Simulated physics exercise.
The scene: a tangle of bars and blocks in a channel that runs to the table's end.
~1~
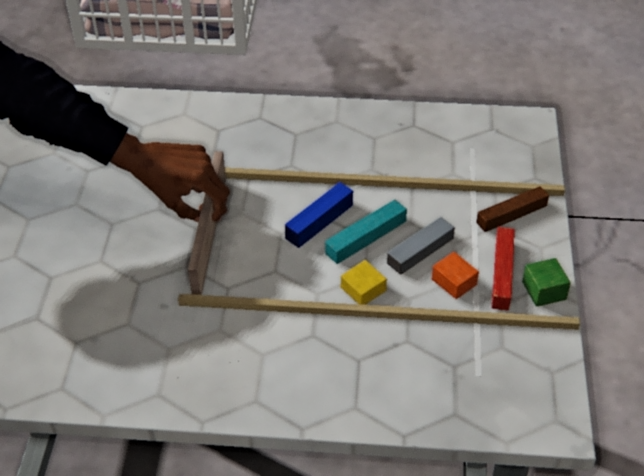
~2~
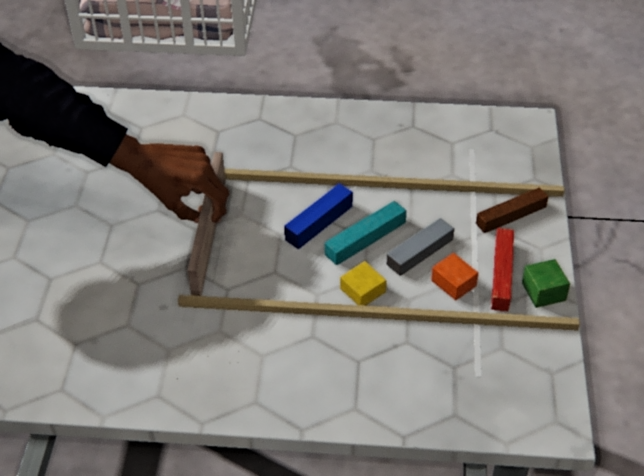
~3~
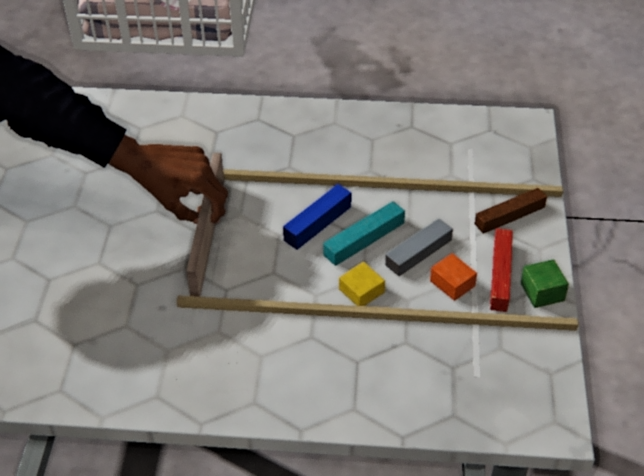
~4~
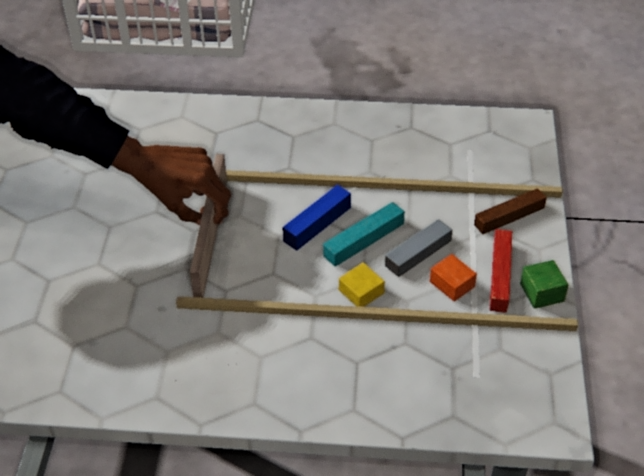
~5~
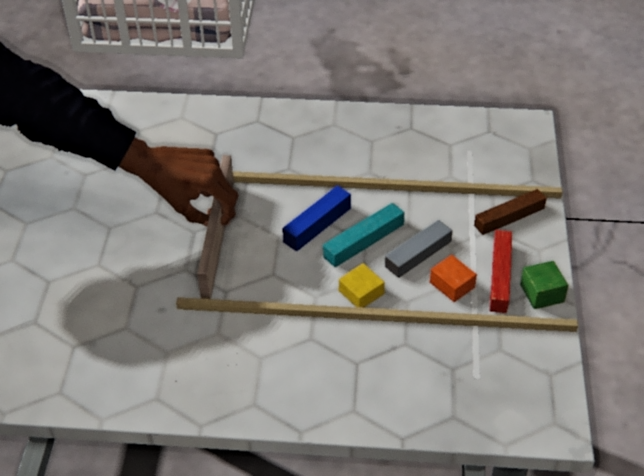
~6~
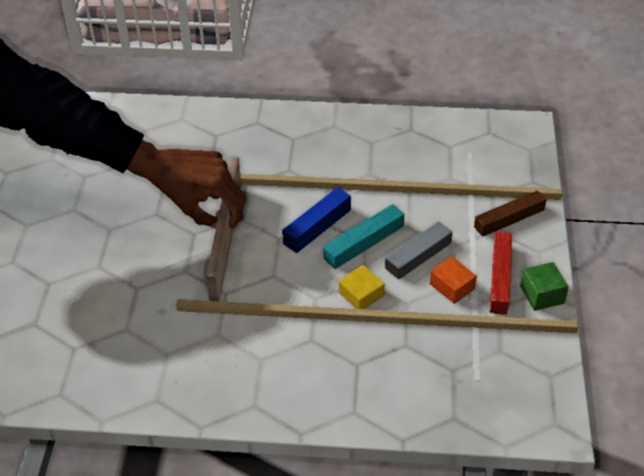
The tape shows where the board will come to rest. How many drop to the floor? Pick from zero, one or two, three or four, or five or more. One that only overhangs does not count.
The number that fall off is one or two.
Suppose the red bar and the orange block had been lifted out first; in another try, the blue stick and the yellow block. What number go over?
0 in the first case, 0 in the second.
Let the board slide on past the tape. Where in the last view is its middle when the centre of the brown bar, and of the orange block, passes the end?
About (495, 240), and (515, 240) for the other.
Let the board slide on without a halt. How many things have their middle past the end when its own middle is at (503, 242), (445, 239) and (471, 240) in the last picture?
Past the end: 3, 0 and 1.
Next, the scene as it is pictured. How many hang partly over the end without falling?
1 of them.
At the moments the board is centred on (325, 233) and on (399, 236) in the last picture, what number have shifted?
At the one place 2, at the other 5.
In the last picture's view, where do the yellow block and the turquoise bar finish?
First (492, 303), then (505, 255).
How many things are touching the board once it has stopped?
It touches 3.
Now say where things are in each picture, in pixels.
In the first frame, green block (546, 282); brown bar (513, 209); red bar (503, 268); board (208, 221); tape (475, 251).
In the second frame, brown bar (512, 210); grey stick (421, 246).
In the third frame, red bar (502, 269); orange block (453, 277).
In the fourth frame, green block (544, 284); blue stick (317, 217).
In the fifth frame, brown bar (510, 212); turquoise bar (364, 235).
In the sixth frame, green block (544, 286); brown bar (510, 213); red bar (501, 272); board (225, 228); tape (473, 255).
Soon after, none off yet; green block at rest near (544, 286); brown bar at rest near (510, 213); red bar at rest near (501, 272).
At rest, the number that fall off is one or two; fallen, green block.
